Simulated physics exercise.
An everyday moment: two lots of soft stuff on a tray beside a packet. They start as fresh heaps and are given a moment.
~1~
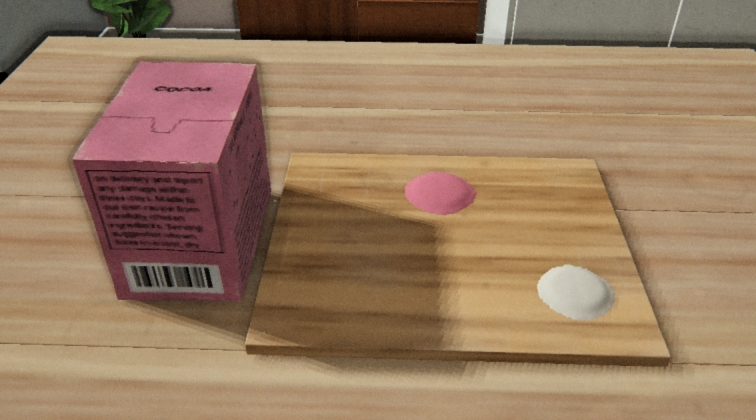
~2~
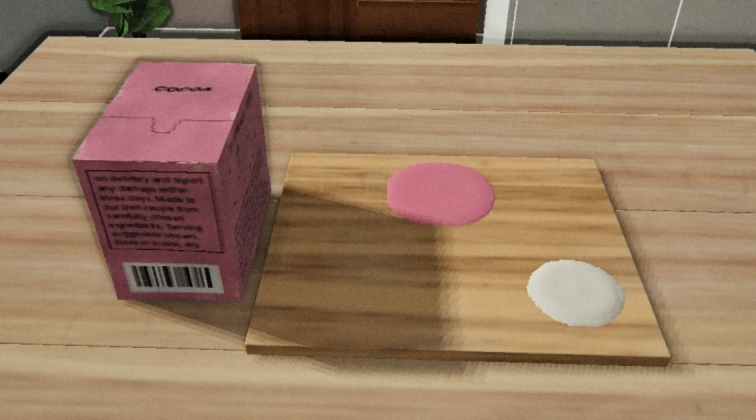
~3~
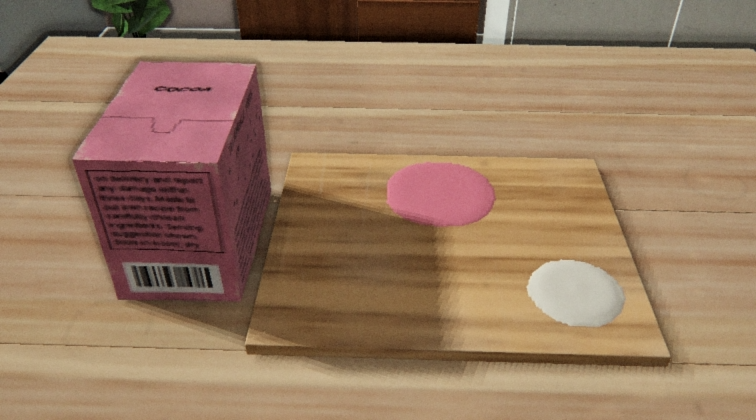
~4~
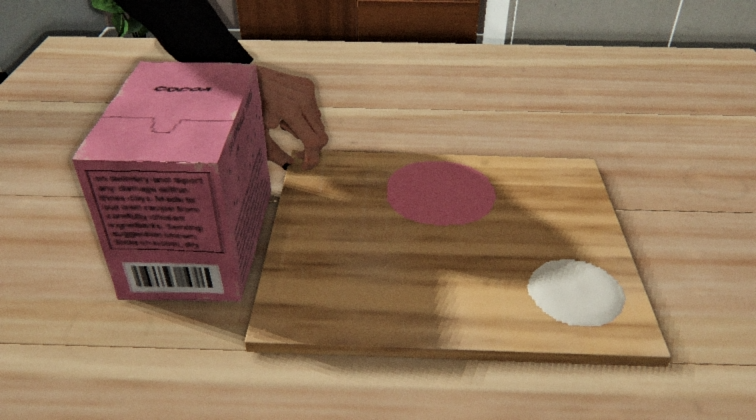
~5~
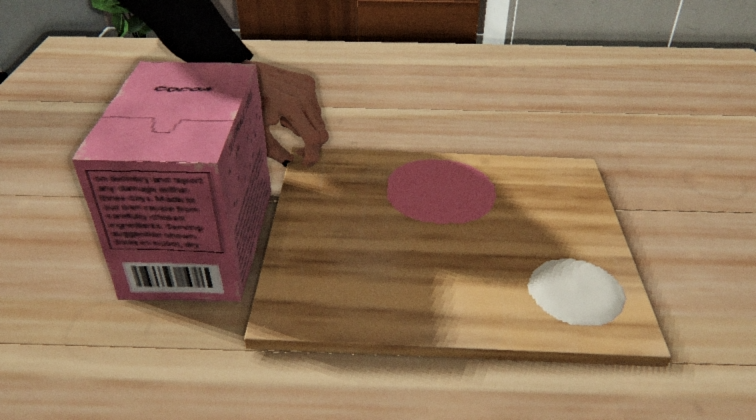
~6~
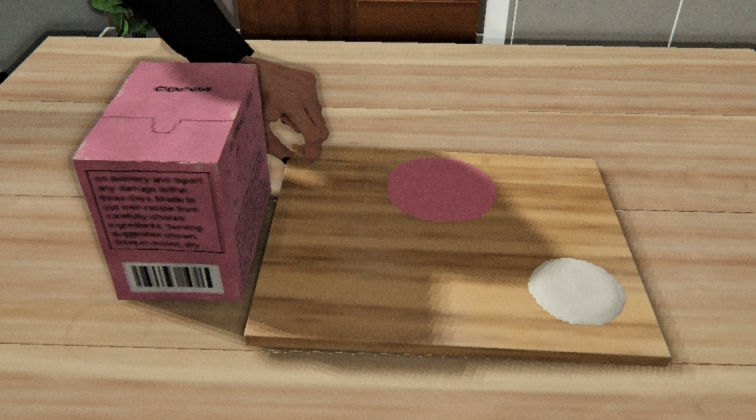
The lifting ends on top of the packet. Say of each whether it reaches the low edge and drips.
As for the white dollop, it runs off the low end; the pink dollop runs off the low end.
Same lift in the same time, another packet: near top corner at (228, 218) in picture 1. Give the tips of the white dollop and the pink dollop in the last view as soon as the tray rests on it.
About (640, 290) and (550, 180).
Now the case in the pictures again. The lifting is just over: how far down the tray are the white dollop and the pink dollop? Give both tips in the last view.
About (655, 293) and (587, 181).
A moment on, slope about 29°; the white dollop is dripping off the low end; the pink dollop has crept down a long way.
Further on, the white dollop is dripping off the low end; the pink dollop is dripping off the low end.
When it is over, slope about 29°; the white dollop is dripping off the low end; the pink dollop is dripping off the low end.
